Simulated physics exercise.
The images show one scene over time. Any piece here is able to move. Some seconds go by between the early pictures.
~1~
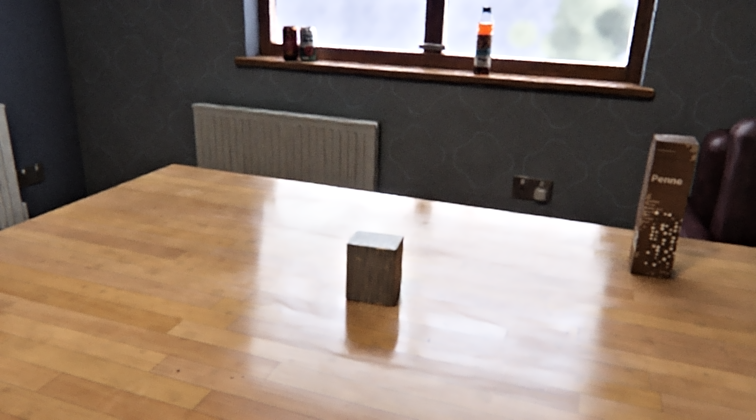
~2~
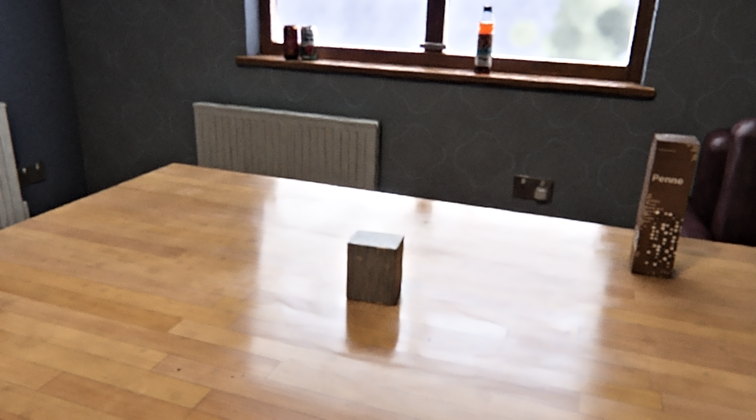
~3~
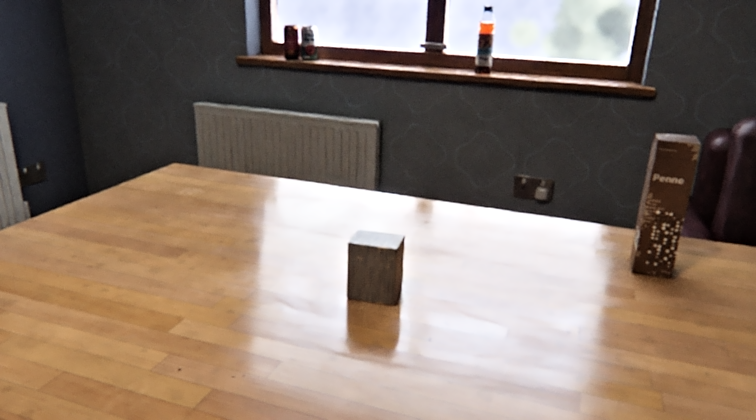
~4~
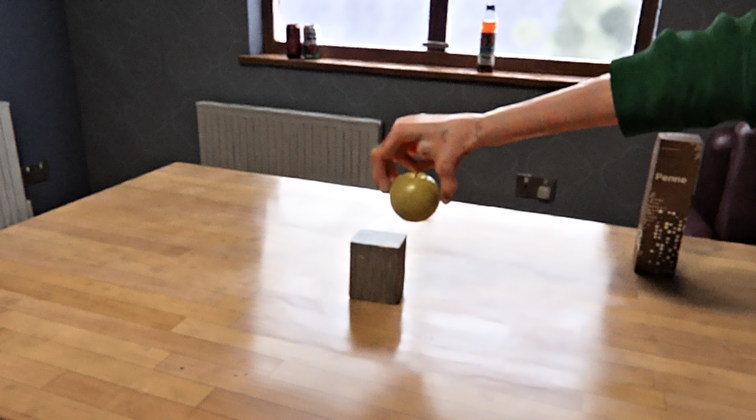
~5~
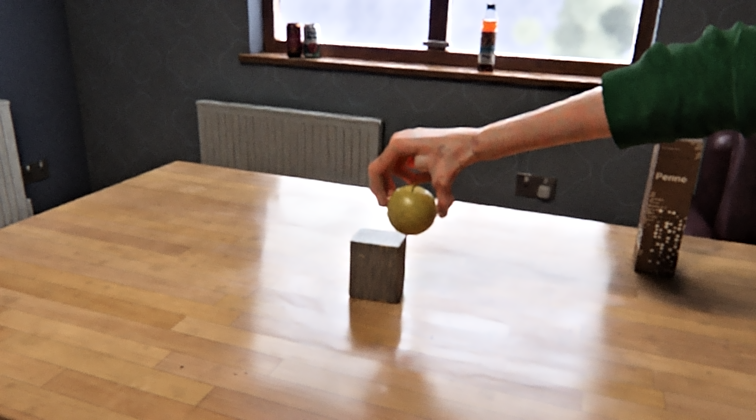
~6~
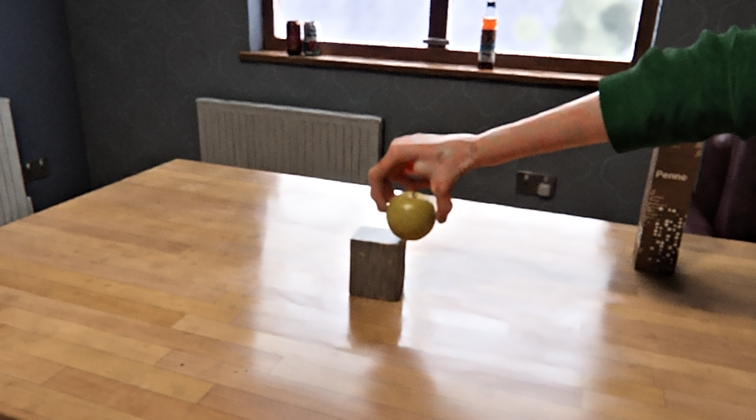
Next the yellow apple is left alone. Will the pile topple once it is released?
Yes, at least one thing drops.
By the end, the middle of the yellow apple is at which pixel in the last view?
Roughly at pixel (460, 282).
Then, 0.40 s past the last view, yellow apple now fallen.
Then, 0.50 s past the last view, things are still on the move.
Finally, fallen, yellow apple; the other 2 still in place. Final places as the last picture's camera would see them, yellow apple near (460, 283). The pile gives way.
